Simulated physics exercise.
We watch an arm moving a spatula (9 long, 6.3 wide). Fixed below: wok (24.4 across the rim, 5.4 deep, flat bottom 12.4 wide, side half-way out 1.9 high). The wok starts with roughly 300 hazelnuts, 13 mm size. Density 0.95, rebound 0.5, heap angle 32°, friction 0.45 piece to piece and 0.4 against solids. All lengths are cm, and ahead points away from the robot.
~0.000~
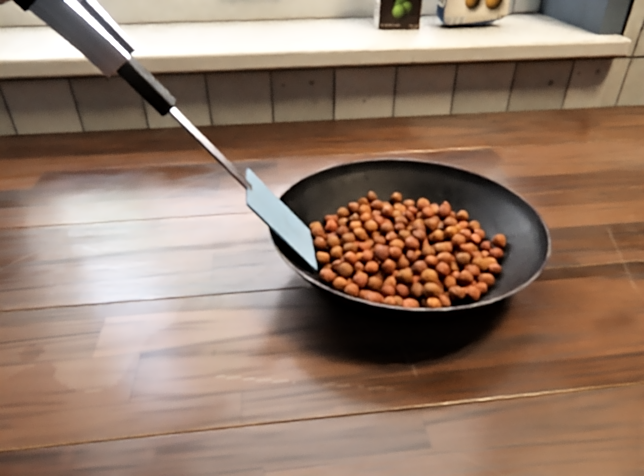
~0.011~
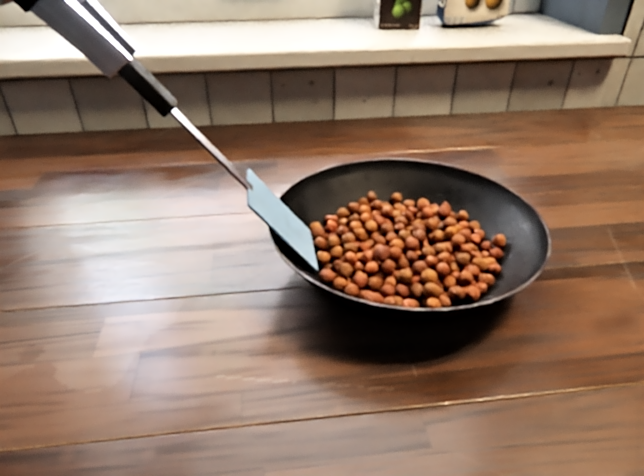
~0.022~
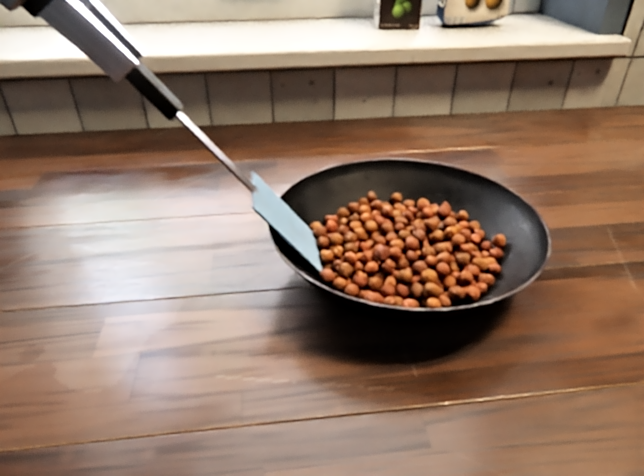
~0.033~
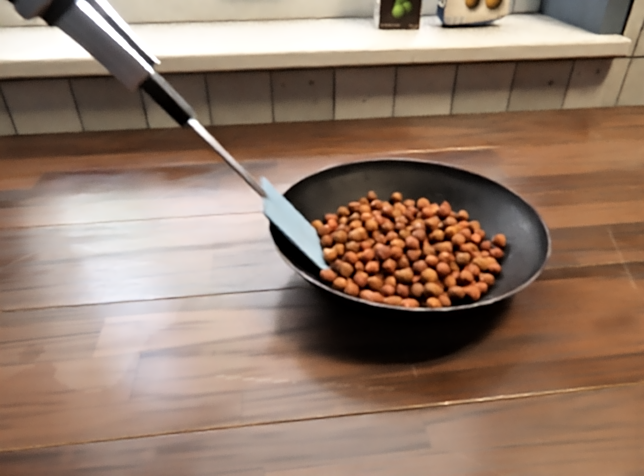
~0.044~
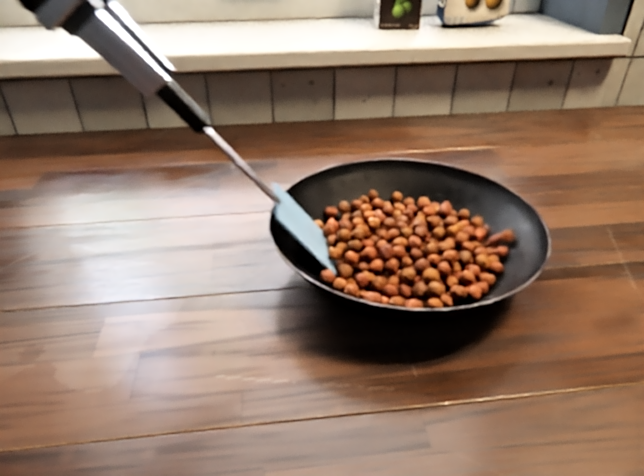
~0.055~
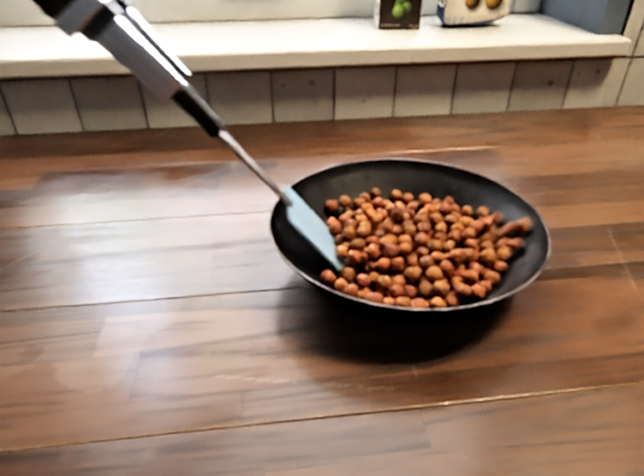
The clip opens on a dark wok of brown hazelnuts on a wooden counter, with a pale blue spatula held by a mechanical arm resting at its left side. The spatula barely shifts at first, then slides slightly right and down into the nuts, pushing some toward the right side of the wok.
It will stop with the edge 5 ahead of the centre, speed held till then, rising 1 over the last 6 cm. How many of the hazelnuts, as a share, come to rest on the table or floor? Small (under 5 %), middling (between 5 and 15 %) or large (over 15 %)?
Share on the table or floor: Middling (between 5 and 15 %).
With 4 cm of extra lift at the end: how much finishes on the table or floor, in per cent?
About 10 per cent.
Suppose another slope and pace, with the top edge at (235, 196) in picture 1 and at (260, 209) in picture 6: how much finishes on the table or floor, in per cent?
Some 0 per cent.
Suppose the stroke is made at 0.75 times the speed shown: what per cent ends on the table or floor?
Some 5 per cent.
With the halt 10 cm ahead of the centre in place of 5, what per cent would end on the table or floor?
In that case some 45 per cent.
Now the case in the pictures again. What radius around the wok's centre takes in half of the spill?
Roughly 26 cm.
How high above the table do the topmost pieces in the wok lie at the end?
About 6.5 cm.
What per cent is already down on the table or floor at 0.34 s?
Some 8 per cent.
After 0.09 s, sloping 53°, highest piece 8 above the table; 303 in the wok, 2 on the blade or in flight.
After 0.12 s, sloping 53°, highest piece 11 above the table; 295 in the wok, 10 on the blade or in flight.
After 0.34 s, sloping 53°, highest piece 6 above the table; 276 in the wok, 25 on the table or floor, 4 on the blade or in flight.
After 1.39 s, sloping 53°, highest piece 6 above the table; 275 in the wok, 30 on the table or floor.
At rest, 275 in the wok, 30 on the table or floor. That is 10 % on the table or floor.
